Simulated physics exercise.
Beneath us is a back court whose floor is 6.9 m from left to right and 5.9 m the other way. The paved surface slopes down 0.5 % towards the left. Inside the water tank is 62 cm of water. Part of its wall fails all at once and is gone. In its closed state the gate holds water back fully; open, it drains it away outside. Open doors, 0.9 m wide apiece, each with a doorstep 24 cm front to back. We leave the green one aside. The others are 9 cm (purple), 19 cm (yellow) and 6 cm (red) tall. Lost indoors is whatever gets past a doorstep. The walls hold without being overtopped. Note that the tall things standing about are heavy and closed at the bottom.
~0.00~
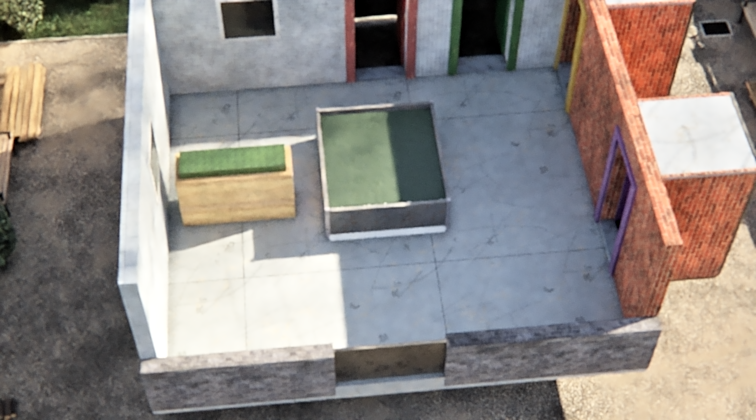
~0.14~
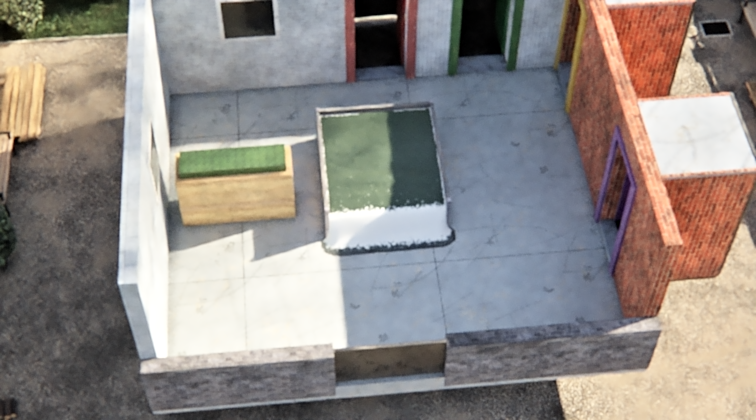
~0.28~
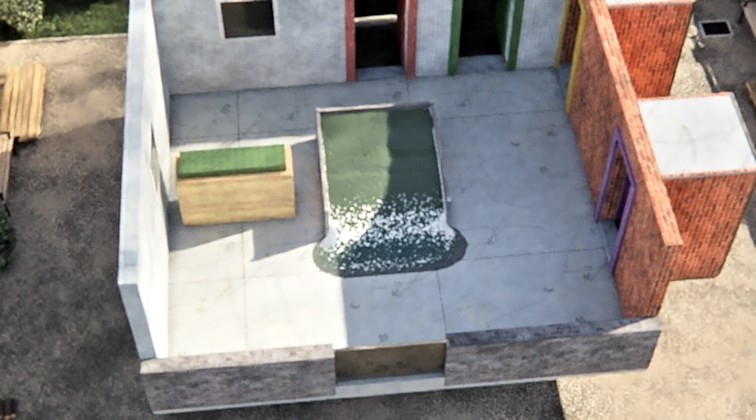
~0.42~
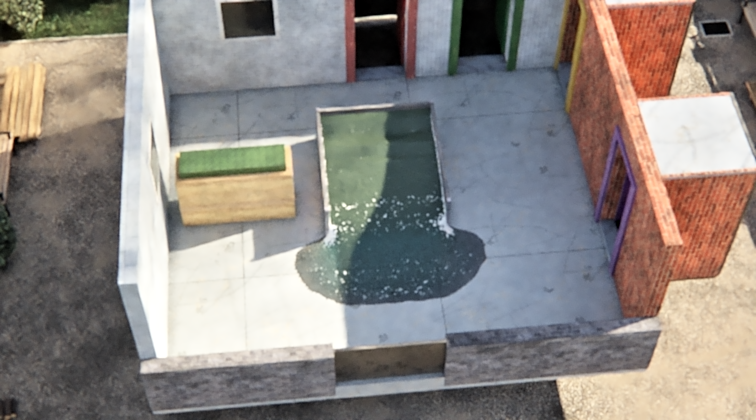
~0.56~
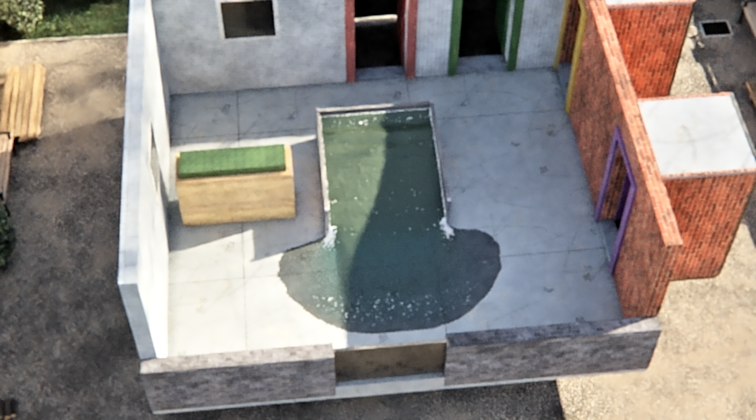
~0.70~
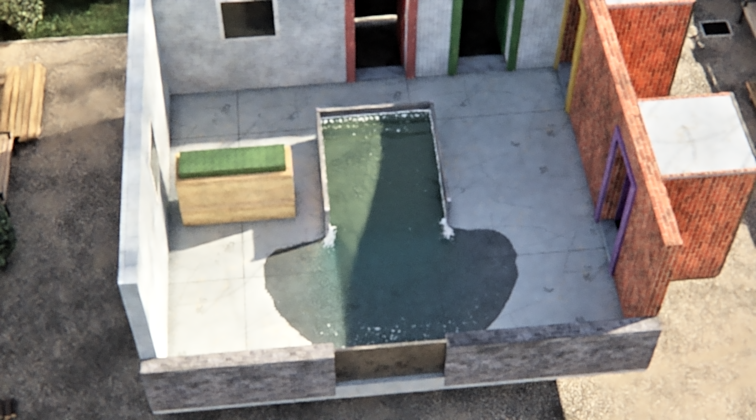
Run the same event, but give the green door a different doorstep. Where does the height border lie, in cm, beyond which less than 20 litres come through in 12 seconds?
It lies at roughly 7 cm.
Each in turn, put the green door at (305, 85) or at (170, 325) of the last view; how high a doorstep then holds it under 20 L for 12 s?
6.0 and 17 cm.
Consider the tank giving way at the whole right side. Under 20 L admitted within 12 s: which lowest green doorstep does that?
The answer is some 12.5 cm.
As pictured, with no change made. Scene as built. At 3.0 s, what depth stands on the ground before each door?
In cm - purple: 8, yellow: 0, green: 0, red: 0.
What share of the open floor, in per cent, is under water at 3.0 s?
I'd say near 40 percent.
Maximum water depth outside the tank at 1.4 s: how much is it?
About 38 cm at most.
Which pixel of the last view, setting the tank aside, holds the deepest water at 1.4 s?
Around (400, 356).
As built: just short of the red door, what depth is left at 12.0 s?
About 5.0 cm.
After 1.4 s water covers 30 % of the floor, deepest (38 cm) near (400, 356); it has not reached the green door.
After 3.0 s water covers 40 % of the floor, deepest (34 cm) near (180, 386); it has not reached the green door.
After 12.0 s water covers 95 % of the floor, deepest (14 cm) near (169, 239); 7 cm at the green door, 0 litres in over its 16 cm doorstep.
At the green door as built, the water arrived by 5.0 s and peaked near 11 cm at 5.8 s.
Run again over the same 12 s with other heights there, 29 litres in over 6.5 cm, 7 litres over 8.5 cm. The limit of 20 litres is kept from about 7 cm up.
